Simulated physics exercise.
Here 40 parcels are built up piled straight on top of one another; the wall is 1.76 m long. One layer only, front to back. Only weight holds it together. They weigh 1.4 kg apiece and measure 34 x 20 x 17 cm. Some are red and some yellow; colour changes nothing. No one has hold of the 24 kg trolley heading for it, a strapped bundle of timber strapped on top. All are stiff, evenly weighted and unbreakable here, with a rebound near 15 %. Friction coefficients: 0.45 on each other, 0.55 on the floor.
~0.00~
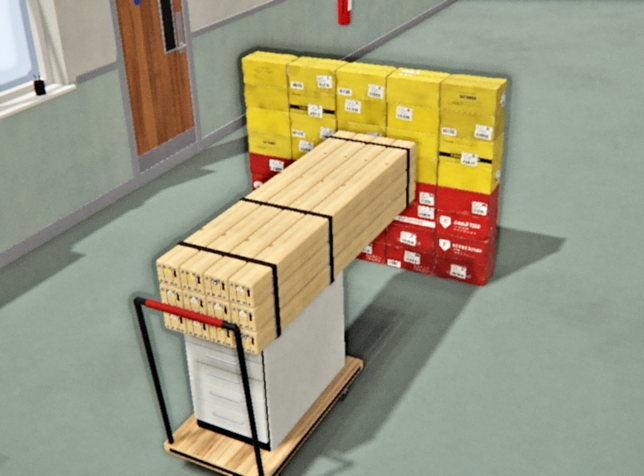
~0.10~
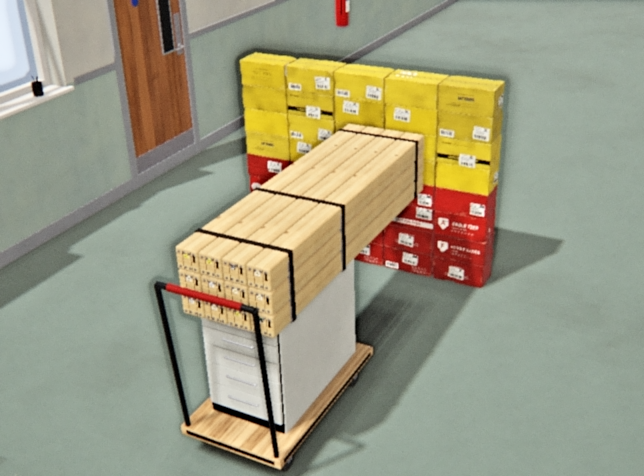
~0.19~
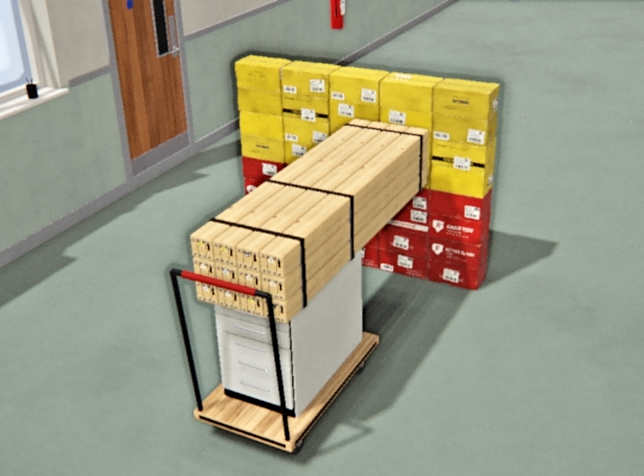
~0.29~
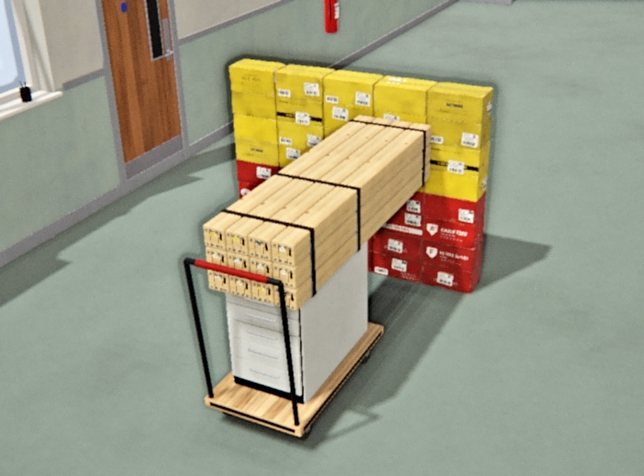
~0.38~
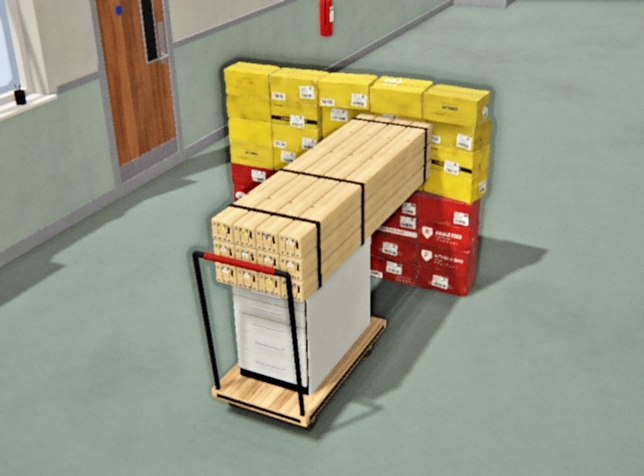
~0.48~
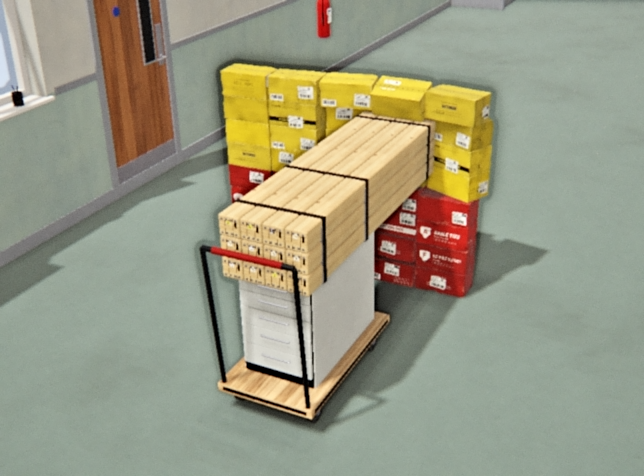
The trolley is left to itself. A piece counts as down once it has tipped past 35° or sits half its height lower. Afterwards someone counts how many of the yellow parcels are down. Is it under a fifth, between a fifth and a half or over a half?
More than a half of them.
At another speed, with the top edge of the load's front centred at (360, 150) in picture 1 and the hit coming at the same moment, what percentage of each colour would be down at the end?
Then red 0, yellow 60 per cent.
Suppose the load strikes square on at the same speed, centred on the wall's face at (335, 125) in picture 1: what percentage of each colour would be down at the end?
Then red 20, yellow 40 per cent.
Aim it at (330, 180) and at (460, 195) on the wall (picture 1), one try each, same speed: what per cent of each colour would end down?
Red 40 then 40, yellow 40 then 40 per cent.
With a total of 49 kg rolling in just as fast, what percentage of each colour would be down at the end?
Then red 20, yellow 60 per cent.
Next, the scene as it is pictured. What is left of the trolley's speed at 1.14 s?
Roughly 0.4 m/s.
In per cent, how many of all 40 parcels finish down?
Roughly 40 per cent of them.
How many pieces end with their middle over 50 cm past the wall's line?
Some 14 pieces.
After 0.64 s, load 25 cm past the wall's line, still rolling; none of the 20 yellow parcels down (0 of 40 in all colours); top yellow parcel shifted 14 mm; top red parcel leaning 5°.
After 0.90 s, load 38 cm past the wall's line, still rolling; 8 of the 20 yellow parcels down (11 of 40 in all colours); top yellow parcel unmoved; top red parcel leaning 19°.
After 1.14 s, load 49 cm past the wall's line, still rolling; 12 of the 20 yellow parcels down (17 of 40 in all colours); top yellow parcel unmoved; top red parcel leaning 47°.
After 1.44 s, load 60 cm past the wall's line, still rolling; 12 of the 20 yellow parcels down (17 of 40 in all colours); top yellow parcel unmoved; top red parcel on its side.
At rest (2.5 s), load 80 cm past the wall's line, stopped; 12 of the 20 yellow parcels down (17 of 40 in all colours); top yellow parcel unmoved; top red parcel on its side. That is 60 per cent. As the last picture would show them, middles, top yellow parcel near (297, 87), top red parcel near (473, 247).
